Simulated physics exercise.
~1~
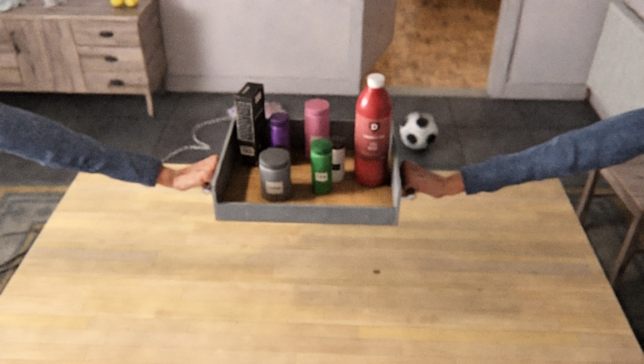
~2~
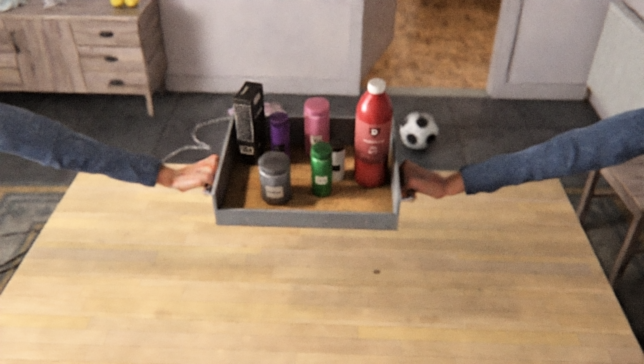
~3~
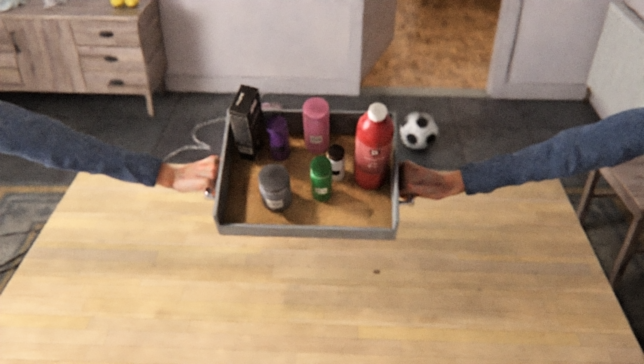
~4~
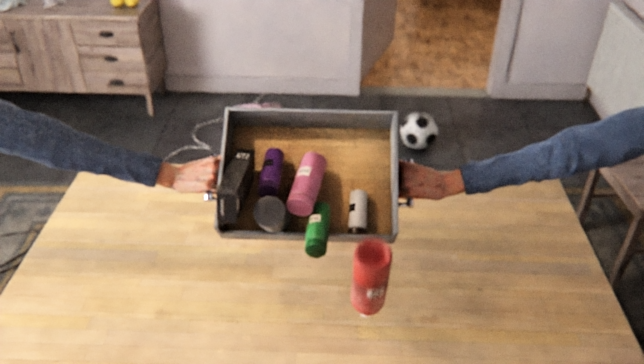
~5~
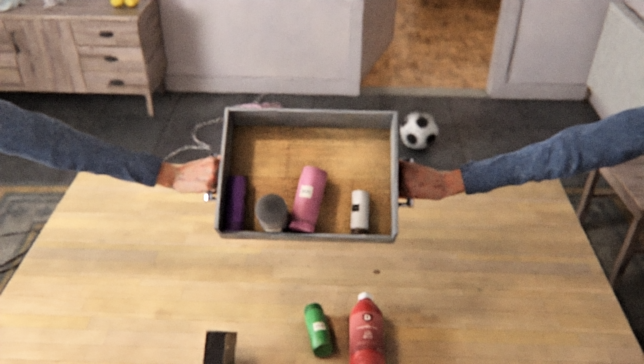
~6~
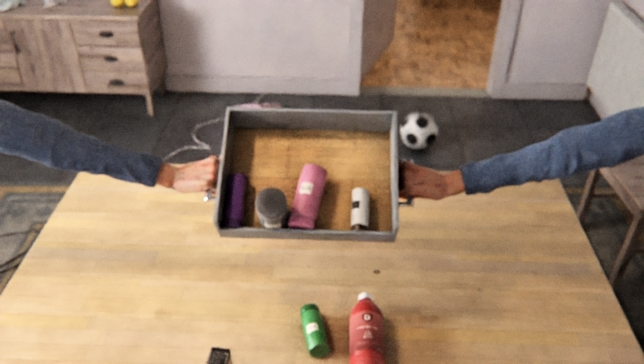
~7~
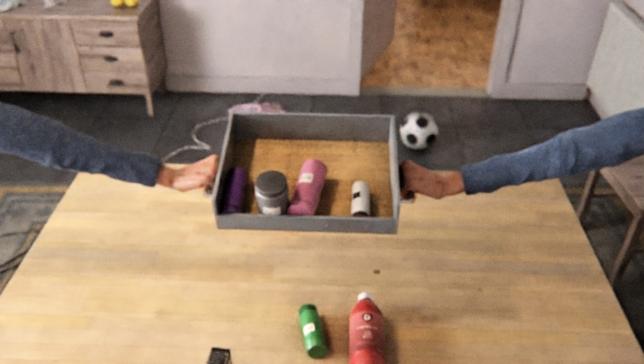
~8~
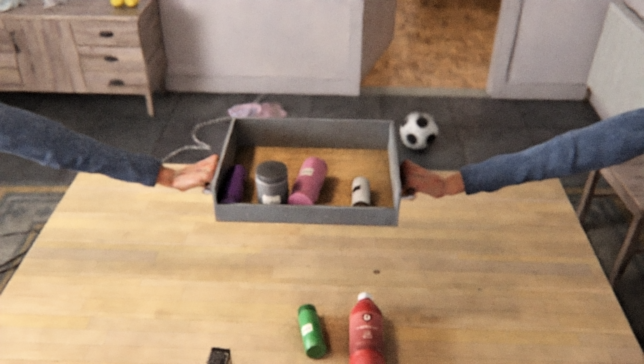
A grey crate holding seven containers, among them a tall red bottle and a black packet, is held above a wooden table by a hand on each side. The hands tip it steadily towards the near side, and the things inside lean and topple. The red bottle pitches over the low near wall first, and the green shaker and black packet follow it onto the table. The hands then level the crate again. At the end, those three lie on the table, while the pink jar, purple shaker and white shaker lie tipped over inside beside the grey jar.
